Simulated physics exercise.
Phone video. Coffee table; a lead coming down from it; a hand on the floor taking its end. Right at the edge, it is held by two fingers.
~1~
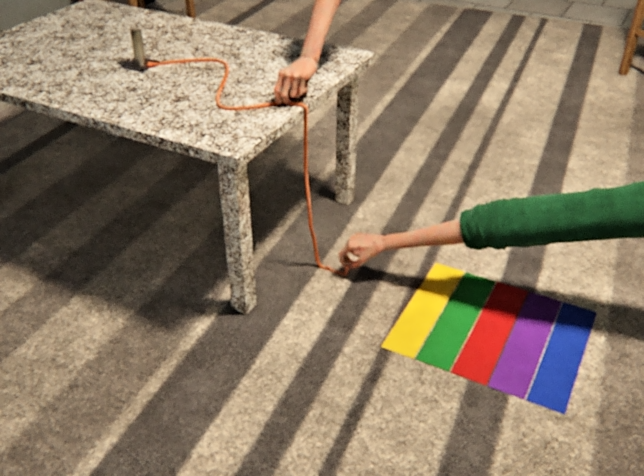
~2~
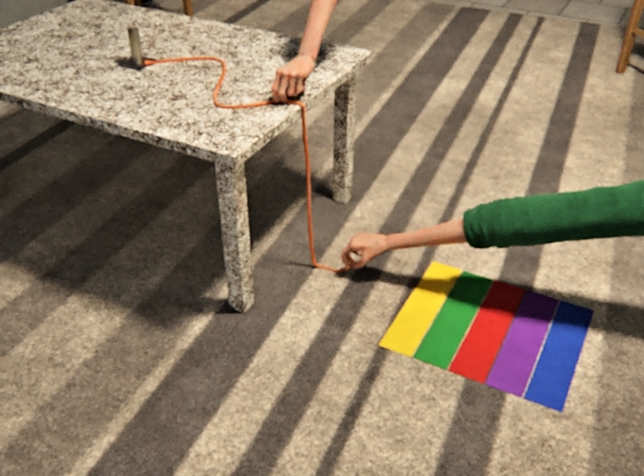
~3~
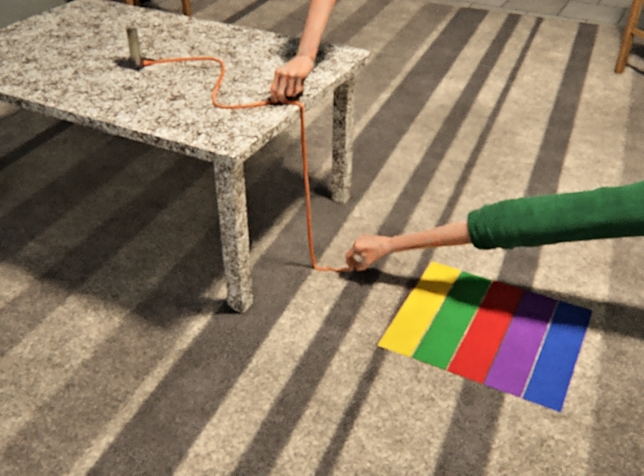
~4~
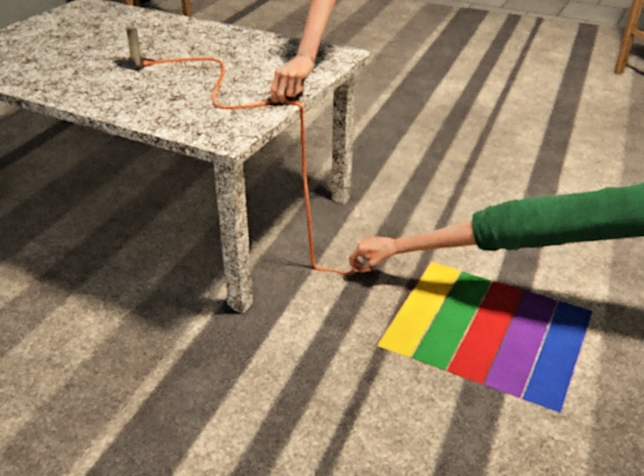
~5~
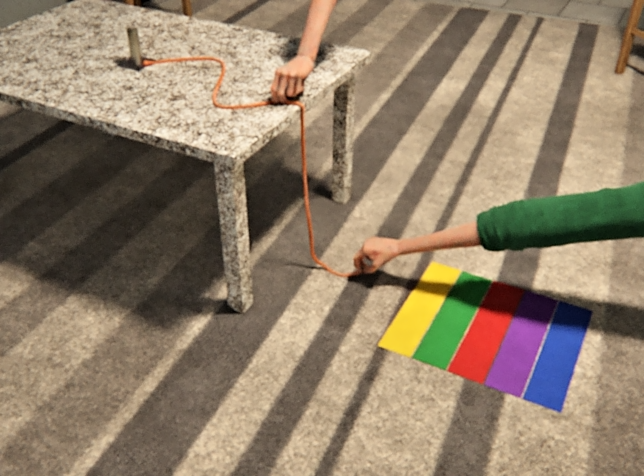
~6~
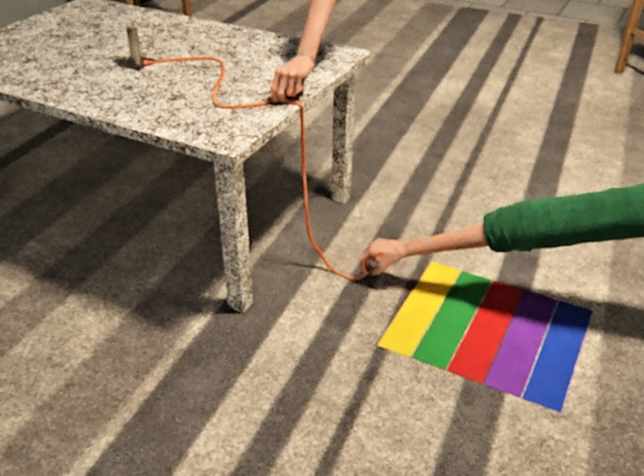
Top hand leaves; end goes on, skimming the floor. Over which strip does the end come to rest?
Over the blue strip.
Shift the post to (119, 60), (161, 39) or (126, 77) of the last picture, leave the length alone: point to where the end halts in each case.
In order, the pixels are (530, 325), (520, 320) and (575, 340).
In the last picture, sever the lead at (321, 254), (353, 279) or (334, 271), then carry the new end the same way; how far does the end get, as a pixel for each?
The pixels come out at around (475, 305), (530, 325) and (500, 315), one per try.
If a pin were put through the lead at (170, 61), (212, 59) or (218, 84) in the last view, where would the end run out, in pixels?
Result per try (px, approx.): (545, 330); (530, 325); (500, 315).
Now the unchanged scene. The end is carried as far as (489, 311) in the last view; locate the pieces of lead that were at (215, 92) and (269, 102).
Approx. (275, 96); approx. (315, 155).
Early on, end near (489, 311); over red.
Midway, end near (532, 325); over purple.
At the end of the slack, end near (560, 334); over blue. It gets as far as the blue strip.
